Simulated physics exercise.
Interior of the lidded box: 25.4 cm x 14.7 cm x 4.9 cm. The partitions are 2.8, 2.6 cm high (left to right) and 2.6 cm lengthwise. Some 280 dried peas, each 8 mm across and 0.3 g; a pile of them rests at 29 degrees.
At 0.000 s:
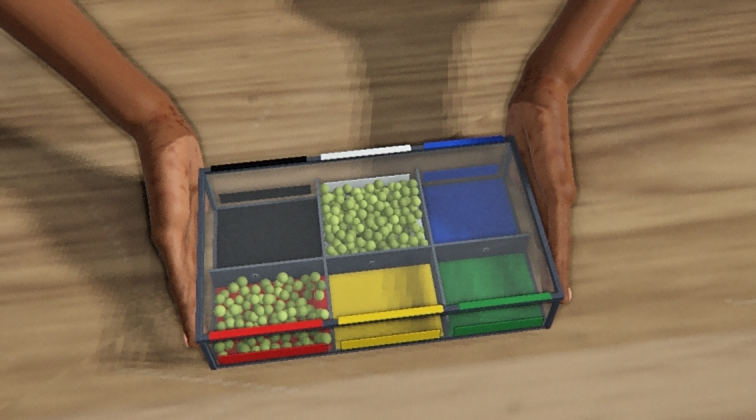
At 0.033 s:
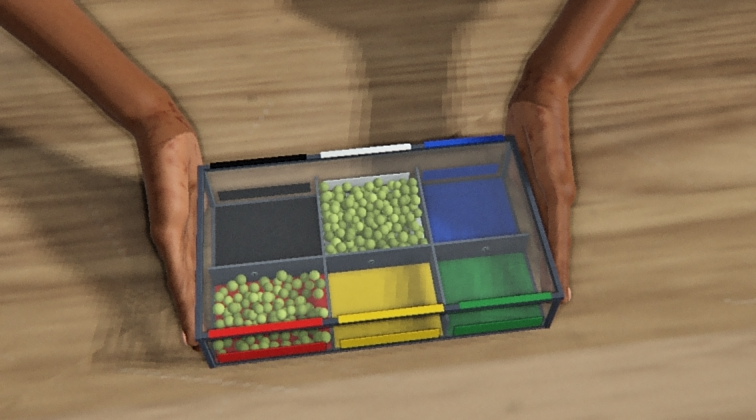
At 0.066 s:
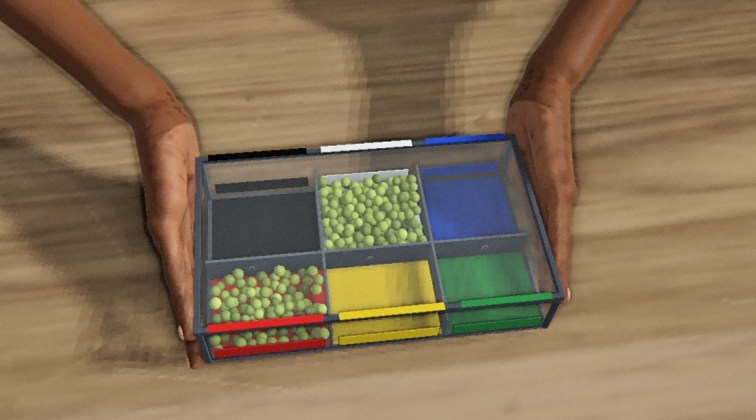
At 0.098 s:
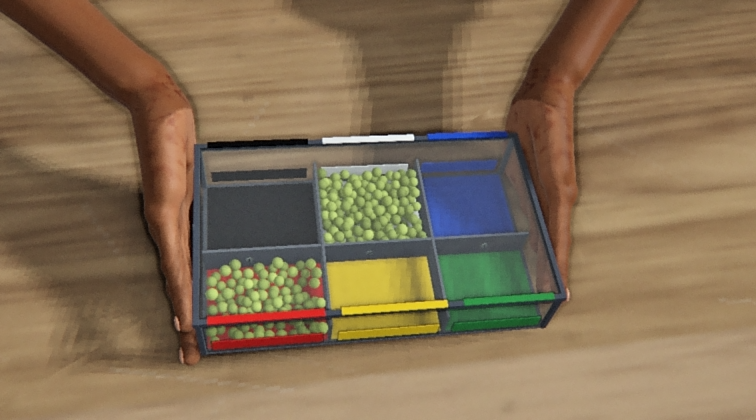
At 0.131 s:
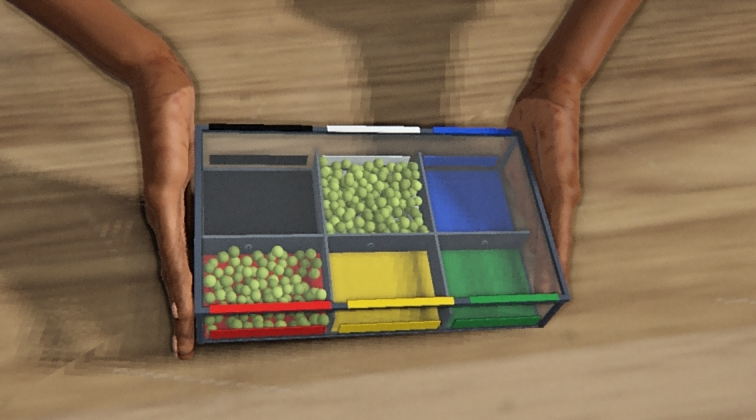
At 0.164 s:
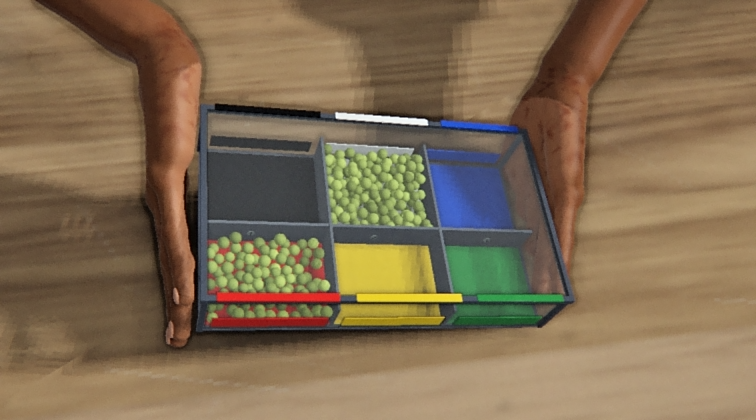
Two hands gradually tilting a clear divided box of green peas above a wooden surface, the peas staying in red and white compartments.
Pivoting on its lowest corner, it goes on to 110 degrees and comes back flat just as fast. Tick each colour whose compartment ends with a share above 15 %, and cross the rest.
Red compartment: Cross. Blue compartment: Tick. Green compartment: Tick. Yellow compartment: Cross. White compartment: Cross. Black compartment: Cross.
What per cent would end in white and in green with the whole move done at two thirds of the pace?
In that case white 0; green 70.
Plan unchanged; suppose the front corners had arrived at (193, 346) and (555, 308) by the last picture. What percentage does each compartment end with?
So it works out as red at 30 percent, blue at 0 percent, green at 30 percent, yellow at 40 percent, white at 0 percent and black at 0 percent.
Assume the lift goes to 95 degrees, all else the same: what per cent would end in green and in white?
The green compartment would get 55 per cent and the white one 10 per cent.
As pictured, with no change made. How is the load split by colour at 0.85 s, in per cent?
Shares - red: 20, blue: 20, green: 25, yellow: 10, white: 25, black: 0.
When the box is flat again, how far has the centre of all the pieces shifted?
12.0 cm or thereabouts.
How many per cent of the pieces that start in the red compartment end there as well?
Around 10 per cent of it.
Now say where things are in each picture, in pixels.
The first picture shows box tilt 0 degrees, front corners at (202, 337) and (557, 294); red 35 %, white 65 %.
The second picture shows box tilt 1 degrees, front corners at (201, 335) and (558, 294).
The third picture shows box tilt 3 degrees, front corners at (200, 329) and (558, 294).
The fourth picture shows box tilt 6 degrees, front corners at (199, 321) and (560, 295), lowest corner right front.
The fifth picture shows box tilt 11 degrees, front corners at (201, 309) and (563, 296), lowest corner right front.
The sixth picture shows box tilt 16 degrees, front corners at (207, 296) and (568, 298), lowest corner right front; red 35 %, white 65 %. Its pace works out near 150 degrees a second.
Then, at 0.85 s, tilt 110 degrees; red 20 %, blue 20 %, green 25 %, yellow 10 %, white 25 %.
After 1.31 s, tilt 48 degrees; red 5 %, blue 25 %, green 65 %, yellow 5 %.
After 1.84 s, tilt 0 degrees; blue 25 %, green 65 %, yellow 5 %.
By 2.2 s all is still; red 5 %, blue 25 %, green 65 %, yellow 5 %, white 0 %, black 0 %.
